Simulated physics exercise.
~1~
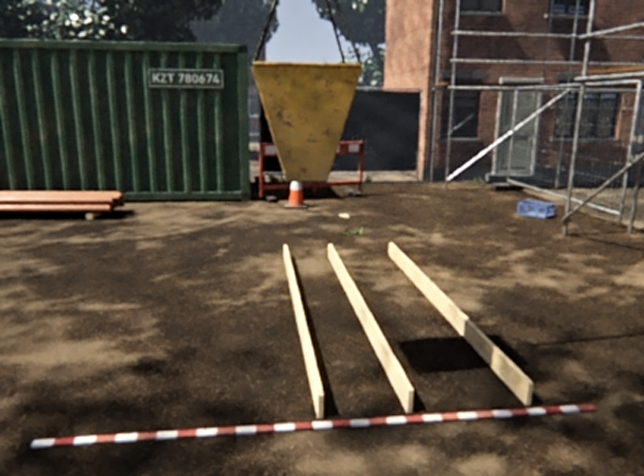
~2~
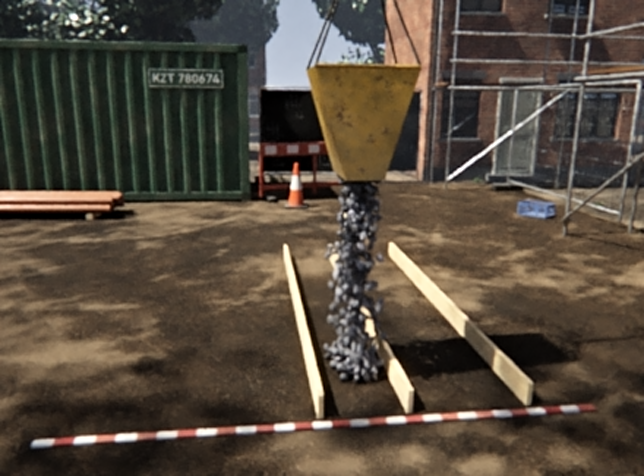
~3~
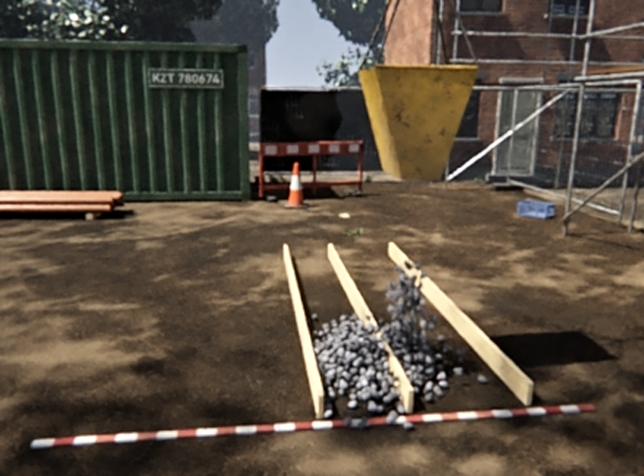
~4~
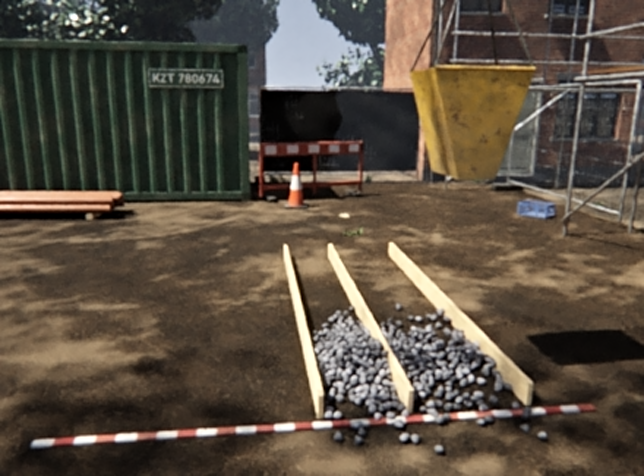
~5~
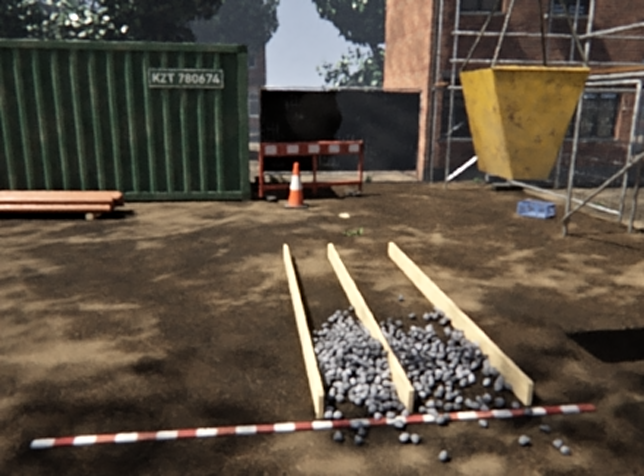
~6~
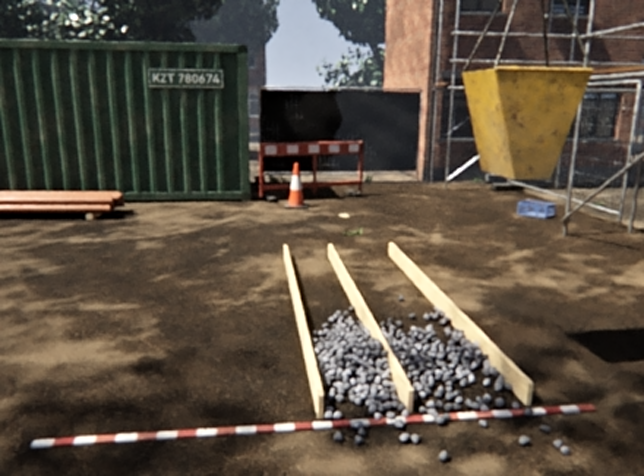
On a building site, a yellow skip hanging from cables moved right over three wooden planks, pouring grey stones from its bottom into the left bay and then the right, before stopping empty, with slightly more stones in the left and a few scattered in front.
